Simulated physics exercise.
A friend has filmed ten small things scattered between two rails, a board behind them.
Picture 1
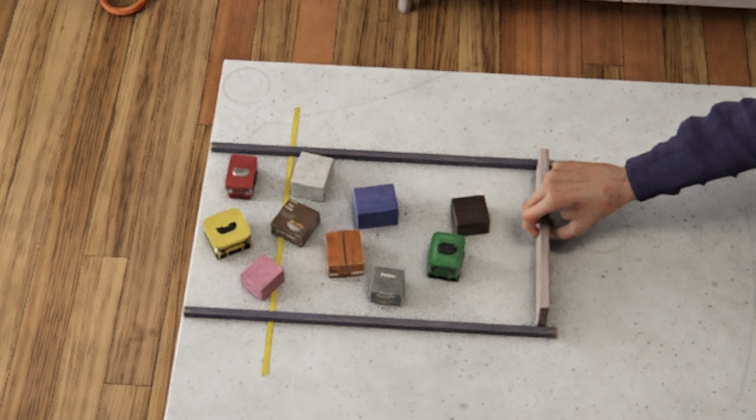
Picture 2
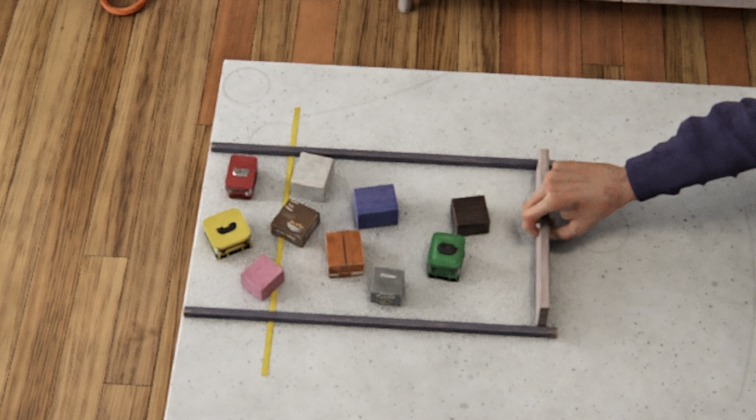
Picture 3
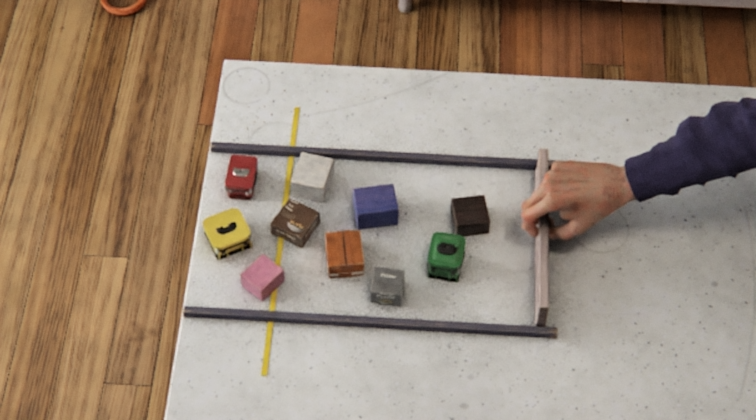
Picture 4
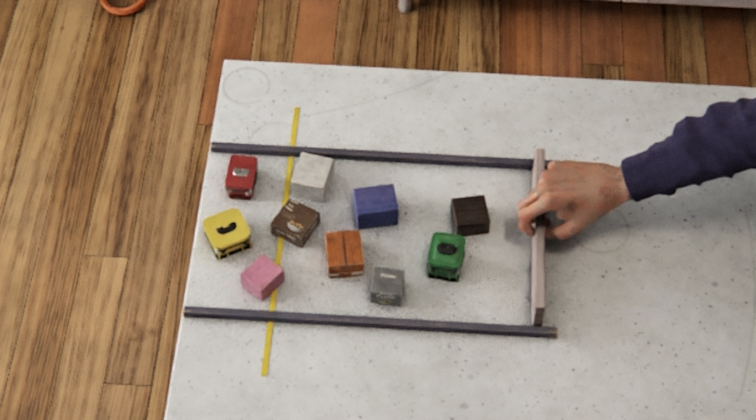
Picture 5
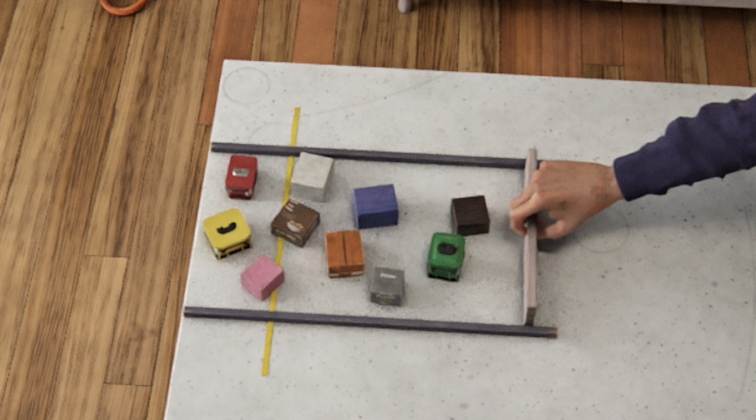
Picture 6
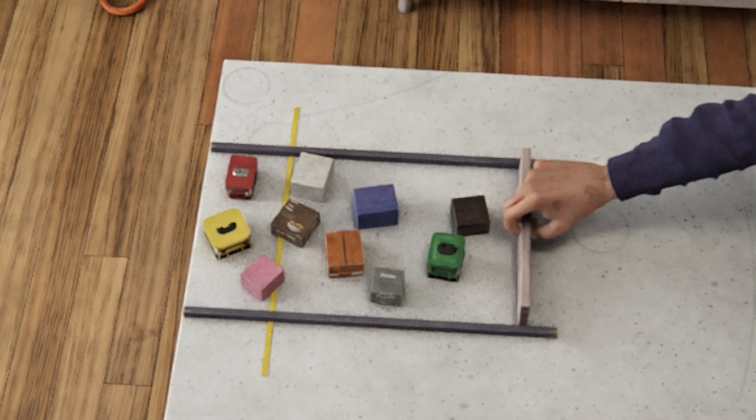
On a pale speckled tabletop, ten small coloured blocks and cases sit scattered between two dark rails, some near a yellow tape line, while a hand at the right slides an upright board slightly left; the small objects stay still.
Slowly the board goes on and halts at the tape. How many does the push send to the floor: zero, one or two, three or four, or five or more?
In the end the number that fall off is one or two.
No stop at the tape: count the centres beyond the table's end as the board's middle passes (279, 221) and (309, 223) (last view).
The counts: 2 and 0.
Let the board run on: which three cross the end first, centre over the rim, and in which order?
The order is the yellow case, then the brown box, then the red case.
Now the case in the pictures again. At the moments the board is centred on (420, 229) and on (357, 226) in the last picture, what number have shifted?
First 3, then 7.
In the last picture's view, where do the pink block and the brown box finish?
The pink block stops around (229, 281); the brown box around (196, 223).
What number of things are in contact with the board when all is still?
In contact: 4.
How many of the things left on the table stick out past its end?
That would be 2.
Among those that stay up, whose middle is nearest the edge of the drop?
It is the brown box.
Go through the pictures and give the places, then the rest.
Yellow case (227, 234); red case (242, 177); pink block (263, 277); board (543, 236); tape (282, 233), in the first picture.
Red case (242, 178); grey box (388, 287), in the second picture.
Pink block (263, 277); board (542, 236), in the third picture.
Yellow case (227, 234); blue block (376, 207), in the fourth picture.
Red case (242, 178); black block (470, 216), in the fifth picture.
Yellow case (227, 234); red case (242, 178); pink block (263, 277); board (525, 235); tape (282, 233), in the sixth picture.
Soon after, none off yet; yellow case at rest near (227, 234); red case at rest near (242, 178); pink block at rest near (263, 277).
At rest, the number that fall off is one or two; fallen, yellow case.
